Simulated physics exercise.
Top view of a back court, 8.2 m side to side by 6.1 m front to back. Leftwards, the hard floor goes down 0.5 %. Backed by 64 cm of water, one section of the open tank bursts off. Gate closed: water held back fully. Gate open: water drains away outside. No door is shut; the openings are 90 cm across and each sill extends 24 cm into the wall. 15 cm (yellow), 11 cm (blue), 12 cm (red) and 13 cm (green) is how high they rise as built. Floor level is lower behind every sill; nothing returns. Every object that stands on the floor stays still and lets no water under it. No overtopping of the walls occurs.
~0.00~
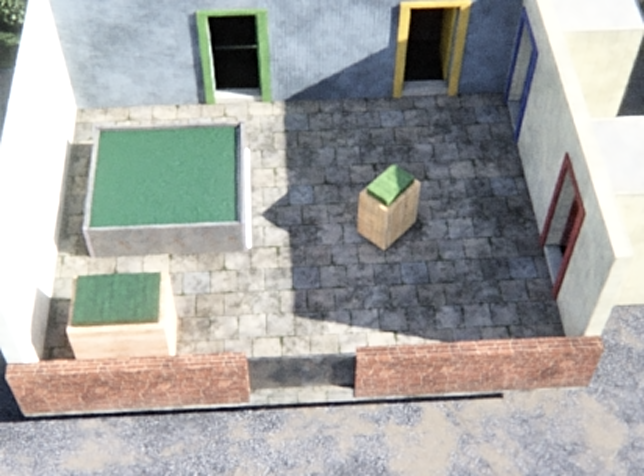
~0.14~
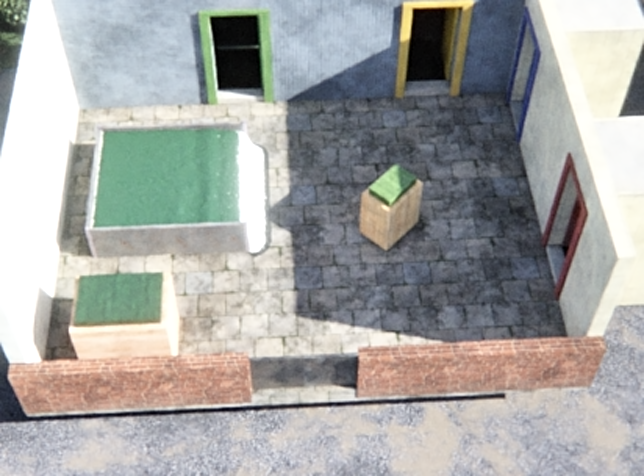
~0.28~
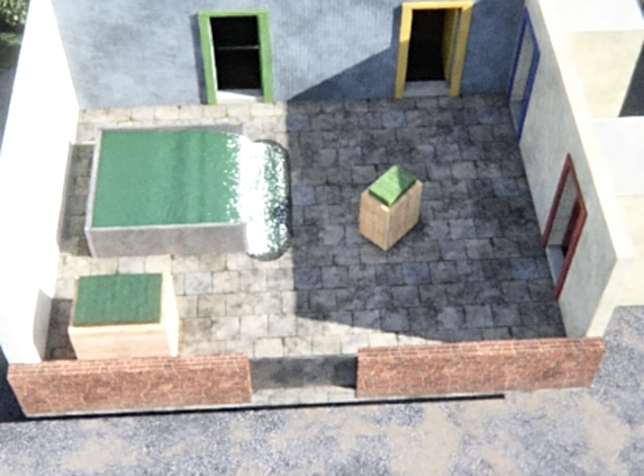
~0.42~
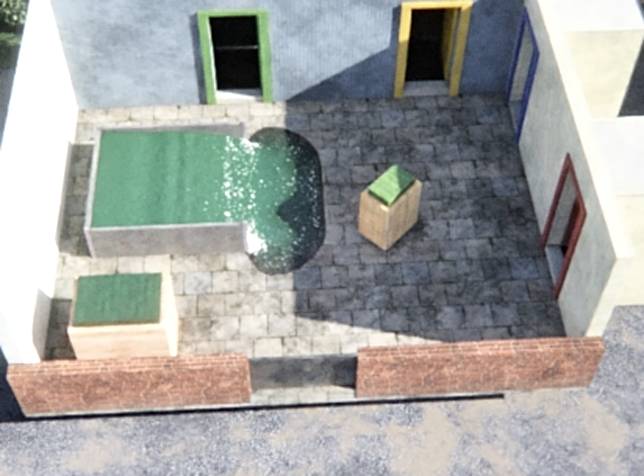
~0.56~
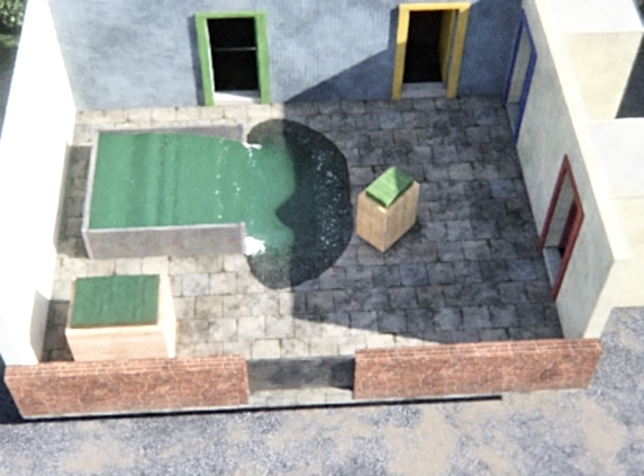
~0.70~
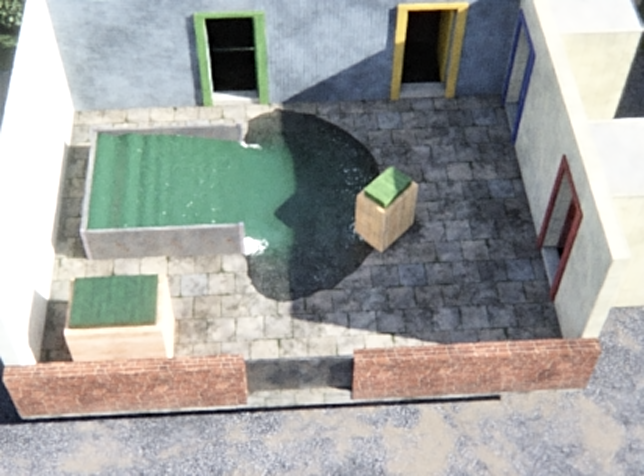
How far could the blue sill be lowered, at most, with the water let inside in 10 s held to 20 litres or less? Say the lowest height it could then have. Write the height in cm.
It could then stand at about 32 cm.
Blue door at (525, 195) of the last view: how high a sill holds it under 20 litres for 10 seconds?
It needs about 16 cm.
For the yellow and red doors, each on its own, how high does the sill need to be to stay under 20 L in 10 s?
You'd want some 19 cm at yellow and some 14.0 cm at red.
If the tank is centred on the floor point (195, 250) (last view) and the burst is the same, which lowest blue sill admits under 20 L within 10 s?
Close to 19 cm would do it.
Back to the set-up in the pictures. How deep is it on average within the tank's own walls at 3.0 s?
Some 19 cm.
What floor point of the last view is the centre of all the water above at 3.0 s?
Around (333, 199).
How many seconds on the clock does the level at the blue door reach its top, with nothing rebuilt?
It peaks around 3.2 s.
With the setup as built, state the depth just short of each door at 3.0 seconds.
At the yellow door the depth is 14 cm, at blue 34 cm, at red 7 cm and at green 1 cm.
After 1.4 s water covers 40 % of the floor, deepest (34 cm) near (362, 222); it has not reached the blue door.
After 3.0 s water covers 60 % of the floor, deepest (41 cm) near (483, 113); 34 cm at the blue door, 81 litres in over its 11 cm sill.
After 10.0 s water covers 95 % of the floor, deepest (16 cm) near (36, 393); 5 cm at the blue door, 342 litres in over its 11 cm sill.
At the blue door as built, the water arrived by 1.9 s and peaked near 36 cm at 3.2 s.
With a sill of 28 cm, 38 litres would have come in within the 10 s; with 38 cm, 5 litres. So under 20 litres takes about 32 cm.
